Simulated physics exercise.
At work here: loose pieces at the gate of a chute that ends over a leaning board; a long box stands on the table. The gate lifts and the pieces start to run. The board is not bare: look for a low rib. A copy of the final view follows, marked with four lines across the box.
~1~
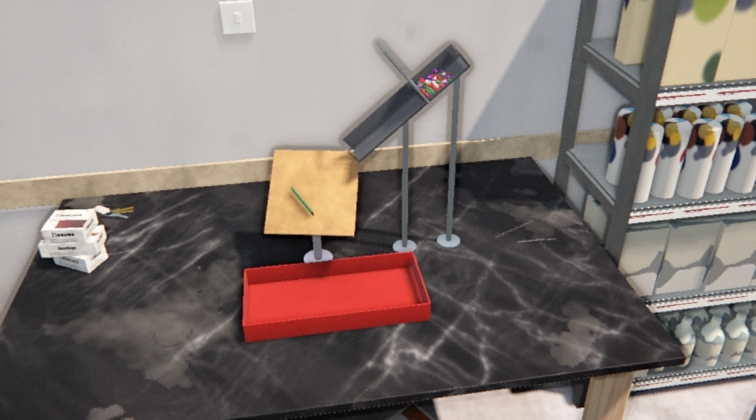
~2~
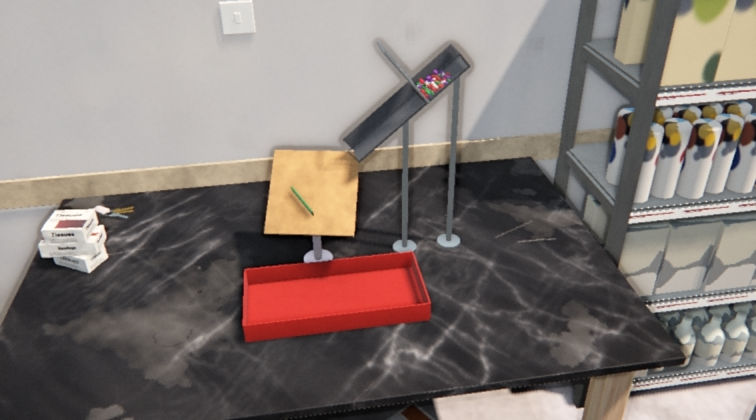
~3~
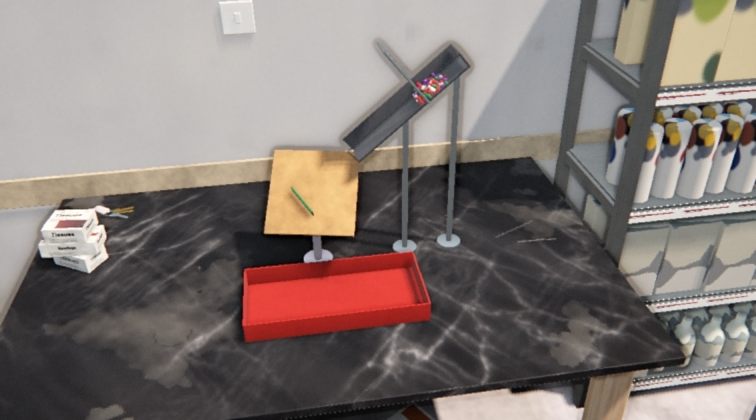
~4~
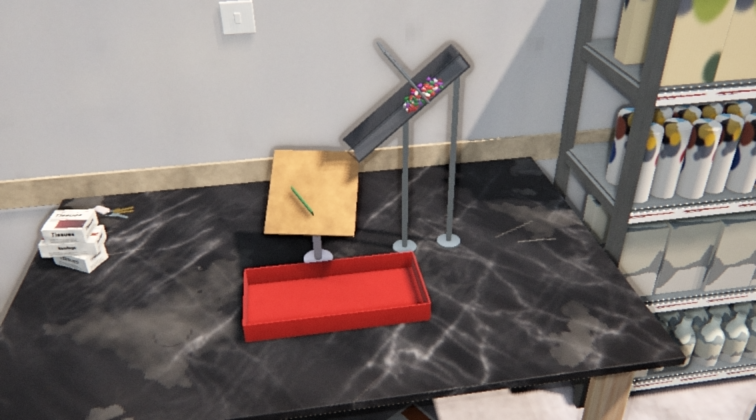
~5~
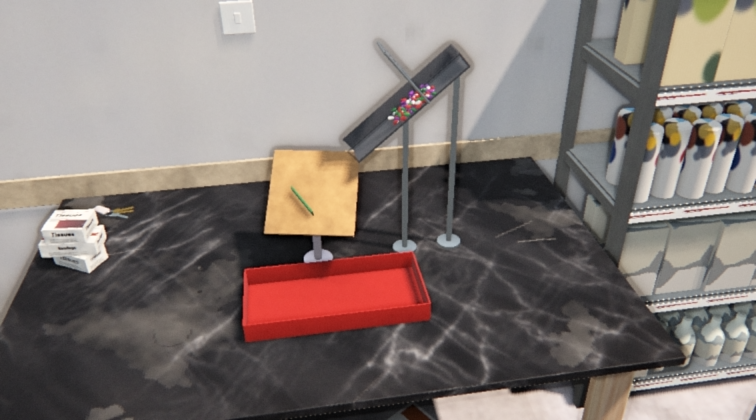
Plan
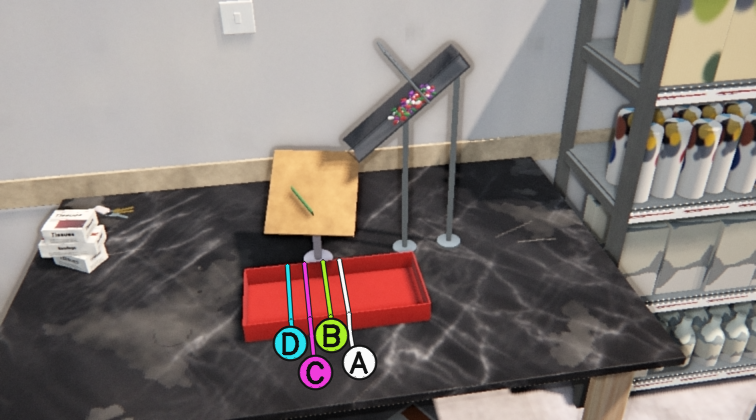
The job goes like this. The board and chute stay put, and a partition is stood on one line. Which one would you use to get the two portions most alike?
It is B.
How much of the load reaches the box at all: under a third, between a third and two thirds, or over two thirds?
Over two thirds.
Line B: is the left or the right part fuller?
More lands on the left.
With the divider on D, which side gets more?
Right.
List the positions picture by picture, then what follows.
Load behind the gate (432, 83), jelly beans; lip of the chute (356, 157), sloping fairly steeply, in the first picture.
Middle of the board (313, 191), tilted fairly steeply; middle of its low edge (309, 234); of its high edge (317, 151), in the second picture.
Front corners of the box (244, 325) and (430, 303), empty; front of the load (417, 100), in the third picture.
Middle of the load (421, 93); its front (405, 106), roughly a quarter of the way to the lip; rib from (291, 186) to (312, 212), in the fourth picture.
Middle of the load (412, 102); its front (391, 118), roughly half of the way to the lip, in the fifth picture.
On the marked copy, line A crosses the front rim at (348, 313); line B crosses the front rim at (330, 315); line C crosses the front rim at (309, 318); line D crosses the front rim at (291, 320).
If A is chosen, of what is caught, almost all on the left of the divider, about a tenth on the right.
If B is chosen, of what is caught, roughly two thirds on the left of the divider, roughly a third on the right.
If C is chosen, of what is caught, about a tenth on the left of the divider, almost all on the right.
If D is chosen, of what is caught, just a few on the left of the divider, almost all on the right.
